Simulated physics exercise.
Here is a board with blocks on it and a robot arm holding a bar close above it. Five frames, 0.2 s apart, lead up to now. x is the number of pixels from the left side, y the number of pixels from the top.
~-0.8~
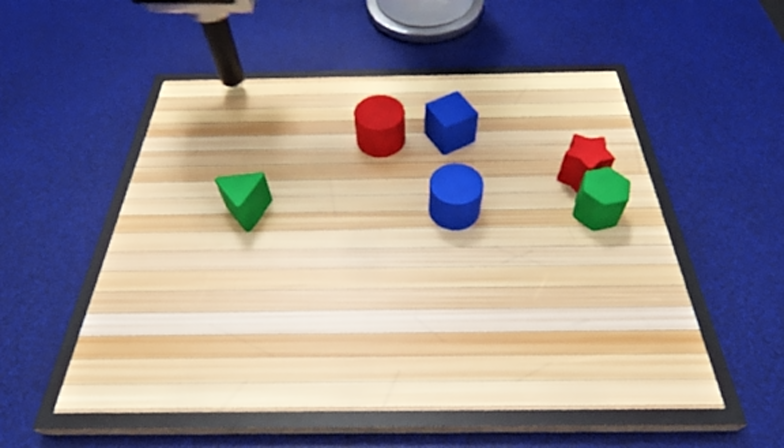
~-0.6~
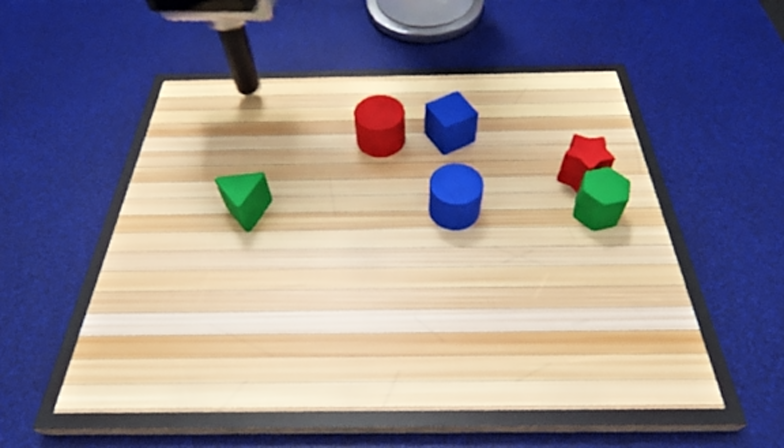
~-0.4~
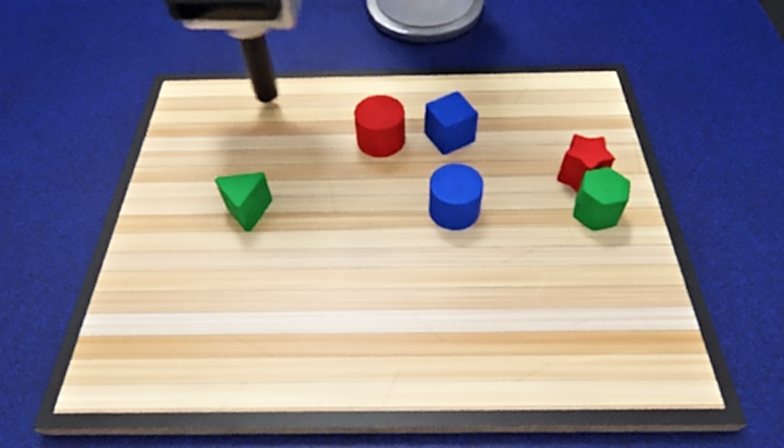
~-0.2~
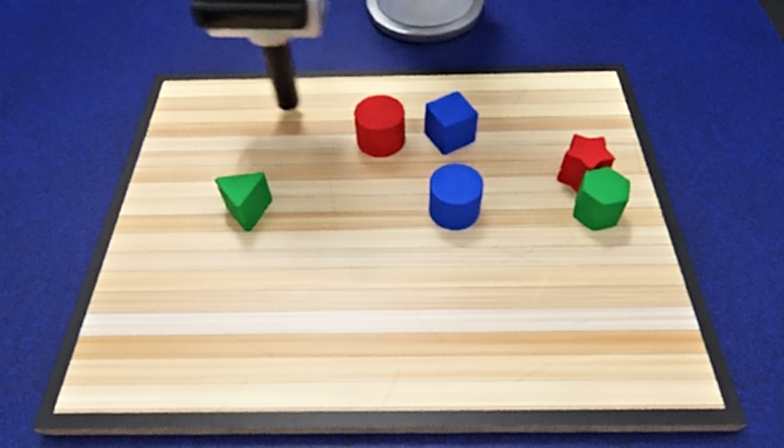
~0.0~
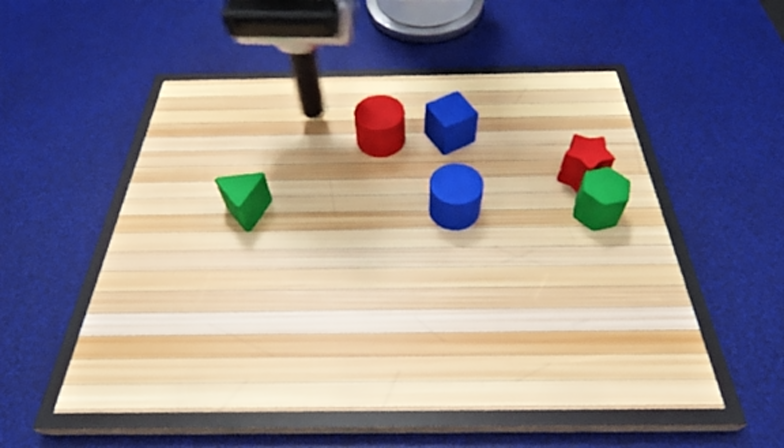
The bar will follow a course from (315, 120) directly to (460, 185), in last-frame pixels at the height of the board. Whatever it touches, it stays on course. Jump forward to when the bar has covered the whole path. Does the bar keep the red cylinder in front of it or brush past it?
It slips out to the side or back.
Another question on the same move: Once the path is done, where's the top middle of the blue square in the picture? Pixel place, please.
Its top face will be centred at roughly (489, 95).
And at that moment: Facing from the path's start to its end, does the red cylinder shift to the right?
Final answer: No.
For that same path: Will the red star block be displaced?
I believe not.
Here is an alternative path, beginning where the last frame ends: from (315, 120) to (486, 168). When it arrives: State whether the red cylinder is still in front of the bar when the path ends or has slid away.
My answer is that the red cylinder is still ahead.
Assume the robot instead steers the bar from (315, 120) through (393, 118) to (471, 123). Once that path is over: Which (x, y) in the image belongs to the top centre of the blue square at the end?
Around (470, 119).
On the path given first. One third of the way, bar (360, 131); red cylinder (397, 115).
Two thirds of the way, bar (409, 152); red cylinder (444, 121); blue square (480, 101).
At the end, bar (461, 176); red cylinder (469, 126); blue square (489, 95), turned 10° anticlockwise; blue cylinder (463, 190); red star block still.
